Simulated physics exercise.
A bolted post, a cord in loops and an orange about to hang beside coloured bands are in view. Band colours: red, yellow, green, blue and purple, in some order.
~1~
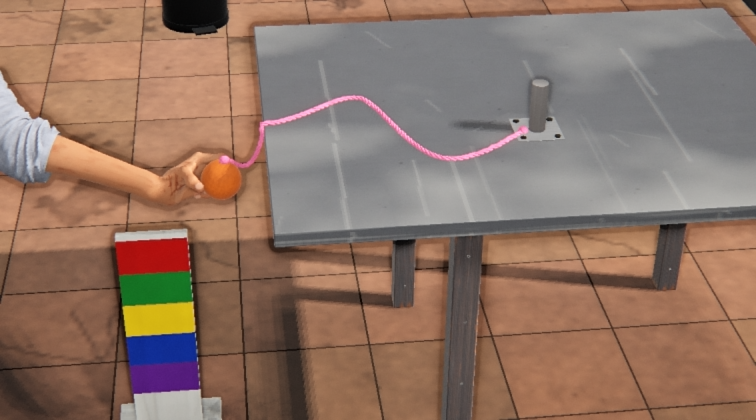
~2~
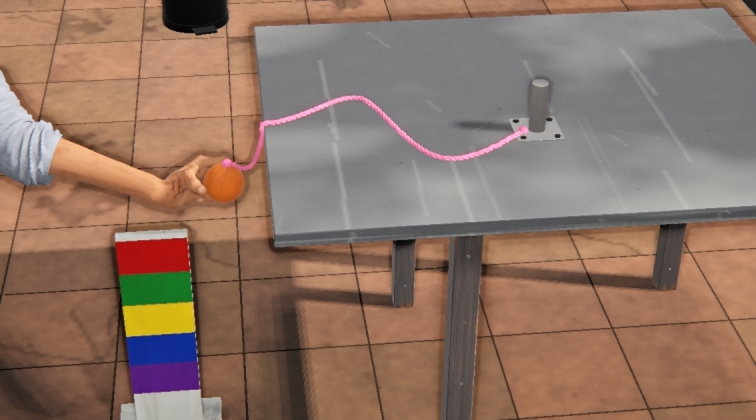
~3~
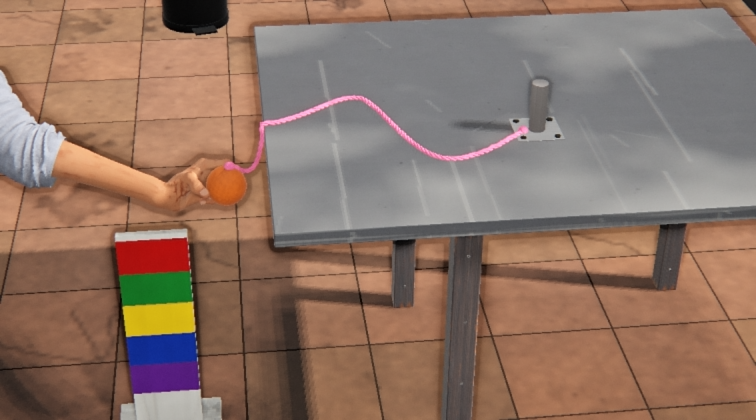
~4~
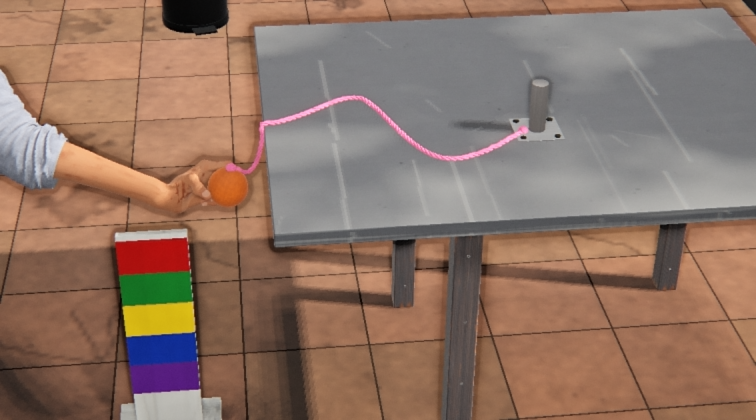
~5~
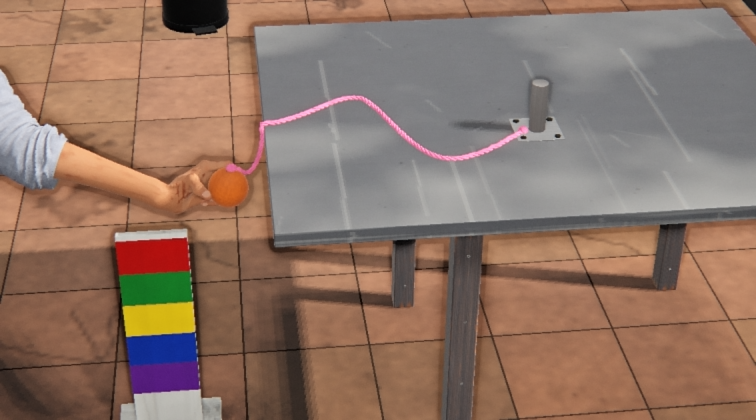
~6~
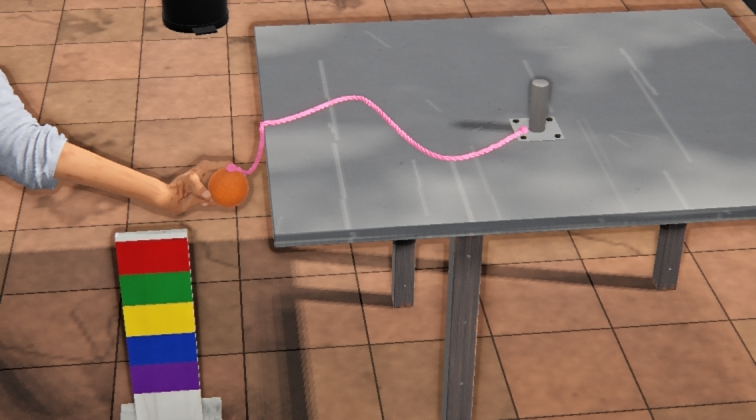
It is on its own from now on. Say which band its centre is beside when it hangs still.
Its centre is beside the yellow band.
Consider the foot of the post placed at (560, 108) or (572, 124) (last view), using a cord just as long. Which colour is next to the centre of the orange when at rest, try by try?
Result 1: Green. Result 2: Green.
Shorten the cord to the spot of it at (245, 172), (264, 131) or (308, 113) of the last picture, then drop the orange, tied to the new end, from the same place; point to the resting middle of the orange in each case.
Roughly (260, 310), (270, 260), (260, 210).
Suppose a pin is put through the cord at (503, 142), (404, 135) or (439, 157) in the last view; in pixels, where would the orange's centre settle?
About (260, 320), (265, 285) and (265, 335).
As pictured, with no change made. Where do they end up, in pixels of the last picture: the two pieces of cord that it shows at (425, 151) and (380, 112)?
(395, 134) for the first, (303, 137) for the second.
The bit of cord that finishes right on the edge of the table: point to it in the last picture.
Spot: Approx. (357, 98).
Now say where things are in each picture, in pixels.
Orange (221, 180); red (153, 258); green (156, 290); yellow (159, 320); blue (162, 350); purple (165, 379), in the first picture.
Orange (224, 183); cord through (498, 146) (430, 154) (388, 120) (339, 100) (271, 124), in the second picture.
Orange (226, 186), in the third picture.
Orange (228, 187); cord through (498, 146) (430, 154) (388, 120) (339, 100) (271, 124), in the fourth picture.
Orange (228, 187), in the fifth picture.
Orange (228, 187); cord through (498, 146) (430, 154) (388, 120) (339, 100) (271, 124), in the sixth picture.
Soon after, orange near (282, 282); level with green.
Then, orange near (263, 310); level with yellow.
At rest, orange near (264, 316); level with yellow. Its middle rests at the yellow band.
